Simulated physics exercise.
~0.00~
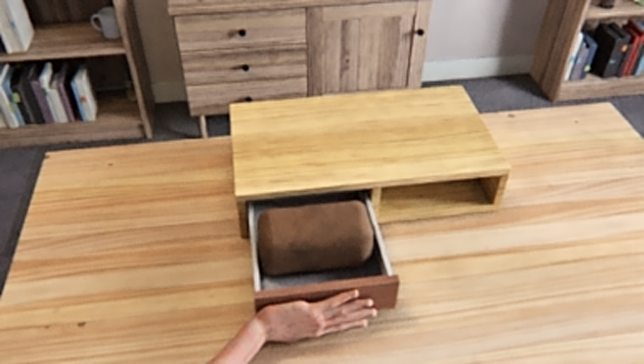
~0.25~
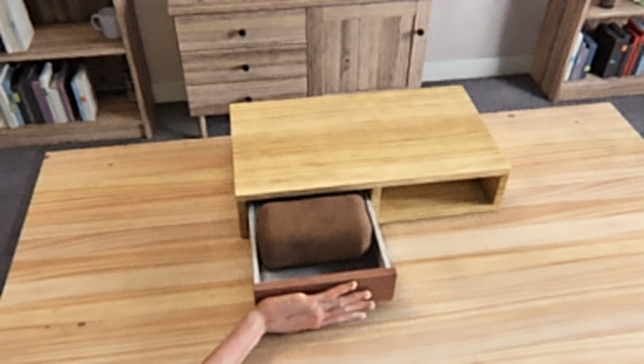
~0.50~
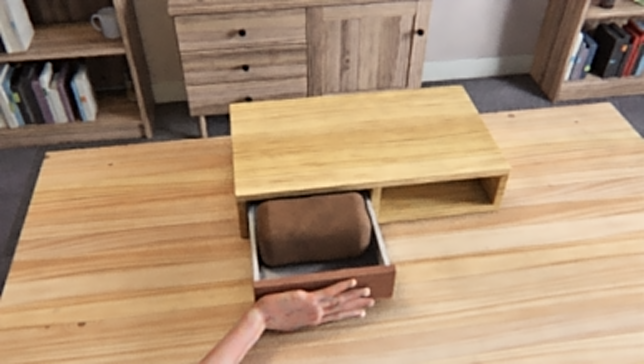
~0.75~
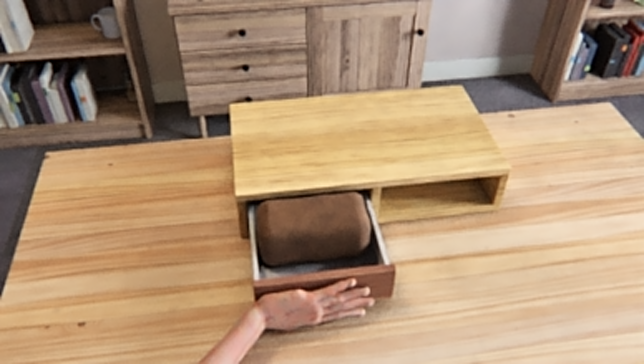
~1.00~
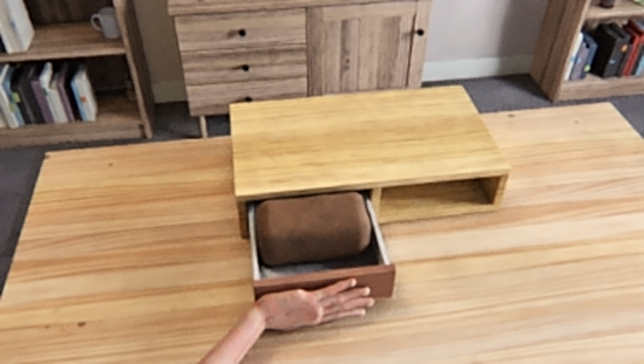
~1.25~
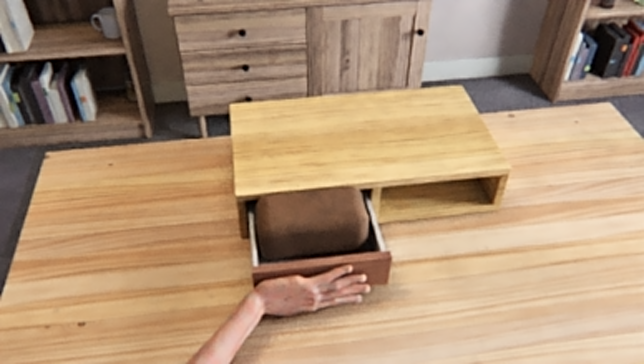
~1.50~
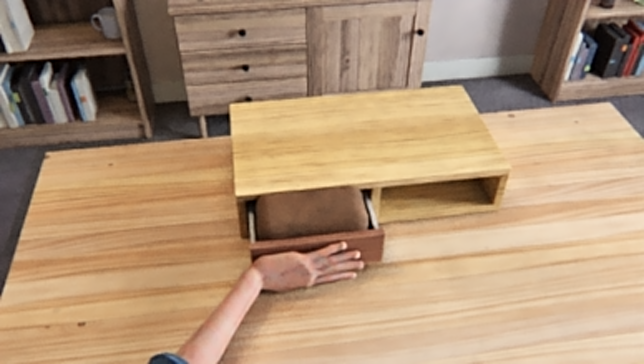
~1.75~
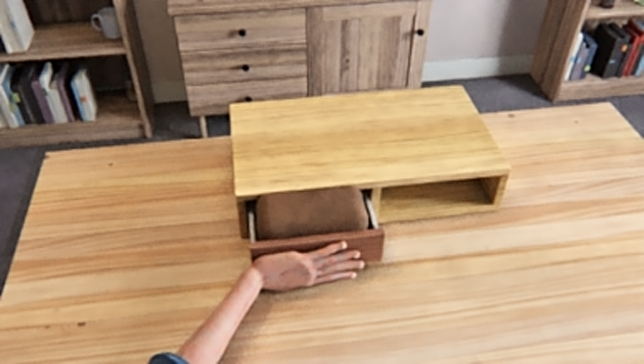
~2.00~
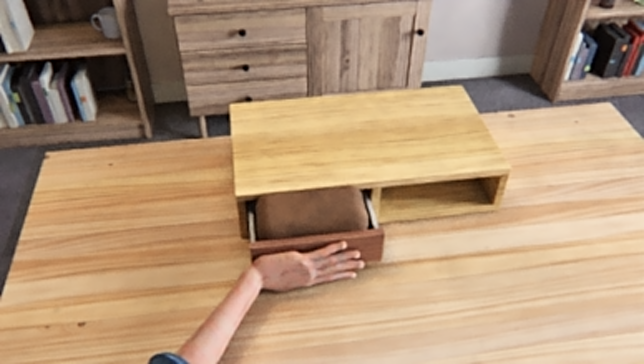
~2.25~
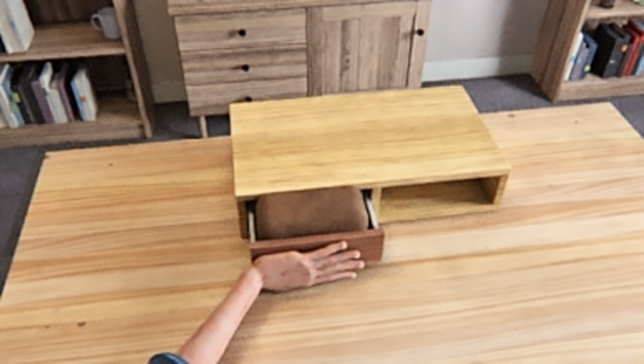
A hand pushing a small wooden drawer holding a brown loaf-shaped object partway into a desktop chest, where it stops, still open.
